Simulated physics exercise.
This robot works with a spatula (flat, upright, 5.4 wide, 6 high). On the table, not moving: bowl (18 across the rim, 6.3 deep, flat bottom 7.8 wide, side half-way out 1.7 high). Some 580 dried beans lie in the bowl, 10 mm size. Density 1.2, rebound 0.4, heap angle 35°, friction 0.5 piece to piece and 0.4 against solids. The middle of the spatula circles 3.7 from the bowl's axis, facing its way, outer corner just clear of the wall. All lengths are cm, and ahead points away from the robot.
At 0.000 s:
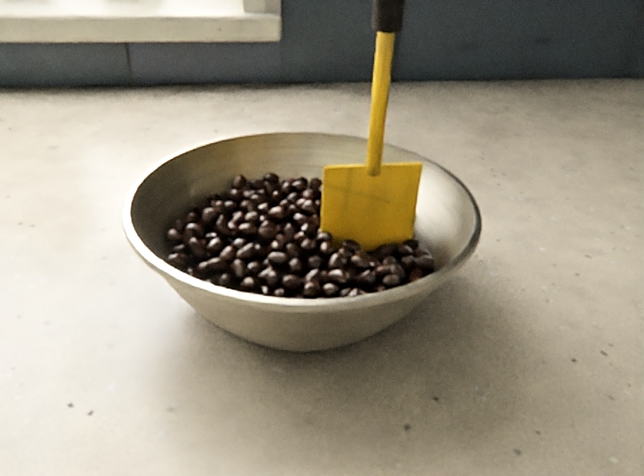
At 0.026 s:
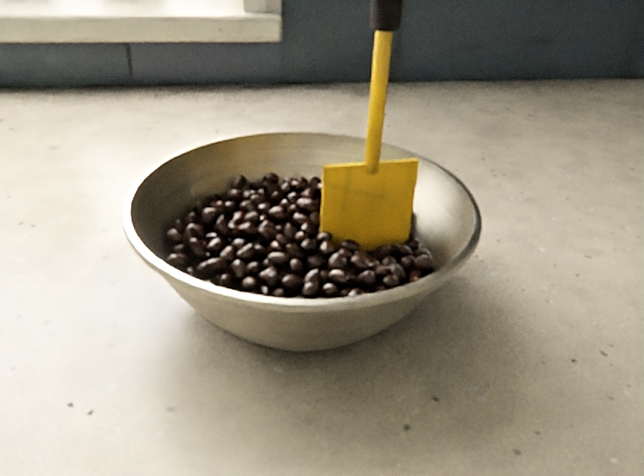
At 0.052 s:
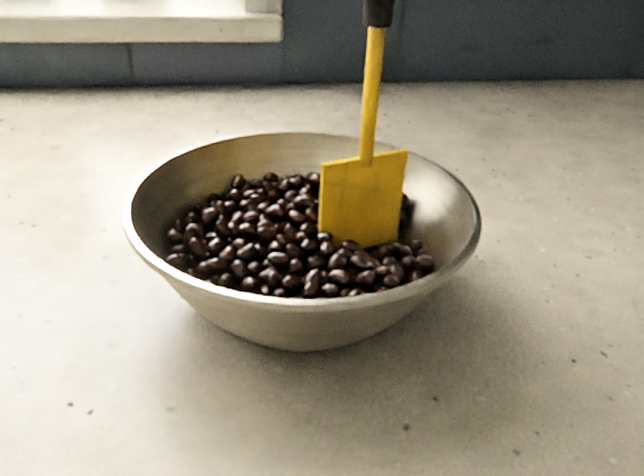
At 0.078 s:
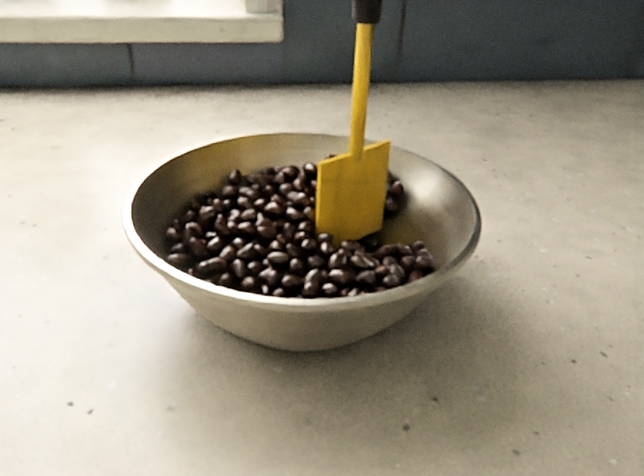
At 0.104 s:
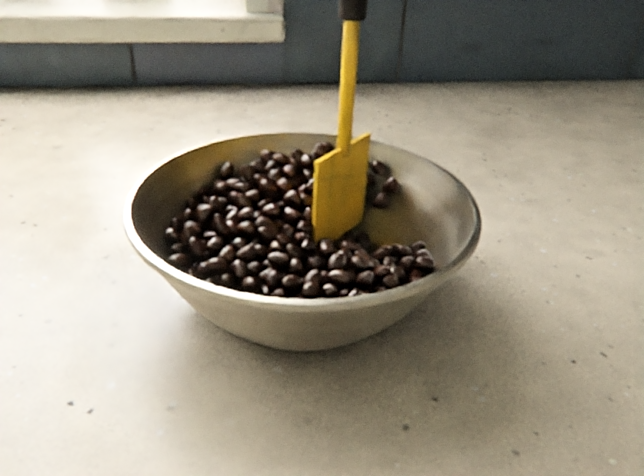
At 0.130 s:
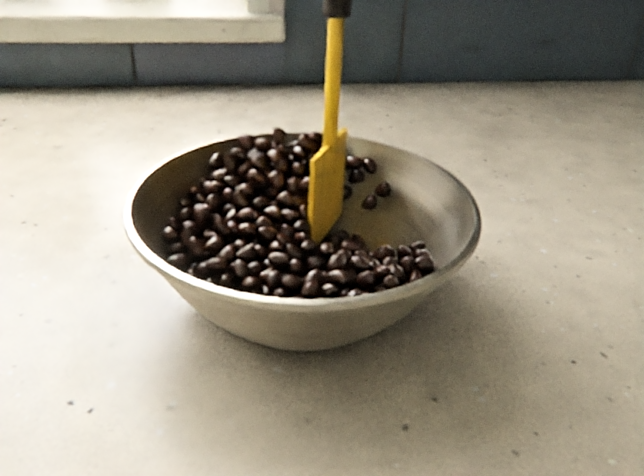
On a pale speckled tabletop, a yellow spatula sweeping leftward through dark beans in a bowl, turning edge-on and heaping them up.
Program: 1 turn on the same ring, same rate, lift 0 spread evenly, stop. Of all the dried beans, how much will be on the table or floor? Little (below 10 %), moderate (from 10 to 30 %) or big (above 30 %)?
On the table or floor the share is moderate, from 10 to 30 %.
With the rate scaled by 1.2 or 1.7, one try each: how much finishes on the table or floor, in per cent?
About 25 and 40 per cent.
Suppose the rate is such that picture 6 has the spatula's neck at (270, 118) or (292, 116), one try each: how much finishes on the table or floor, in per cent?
Some 45 and 35 per cent.
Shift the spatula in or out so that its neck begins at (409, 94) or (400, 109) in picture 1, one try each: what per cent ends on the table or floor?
About 5 and 15 per cent.
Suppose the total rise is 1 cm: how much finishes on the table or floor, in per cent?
Some 20 per cent.
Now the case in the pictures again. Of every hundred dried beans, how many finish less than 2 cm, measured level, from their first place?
About 10 per cent.
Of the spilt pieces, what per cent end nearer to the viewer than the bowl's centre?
Some 60 per cent.
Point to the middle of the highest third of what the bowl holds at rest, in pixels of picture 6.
At about (355, 189).
After 0.34 s, 175° round, highest piece 9 above the table; 539 in the bowl, 14 on the table or floor, 22 in flight or on the tool.
After 0.56 s, 291° round, highest piece 9 above the table; 492 in the bowl, 66 on the table or floor, 17 in flight or on the tool.
After 0.87 s, 0° round, highest piece 7 above the table; 460 in the bowl, 113 on the table or floor, 2 in flight or on the tool.
After 1.57 s, 0° round, highest piece 7 above the table; 460 in the bowl, 115 on the table or floor.
At rest, 460 in the bowl, 115 on the table or floor. That is 20 % on the table or floor.
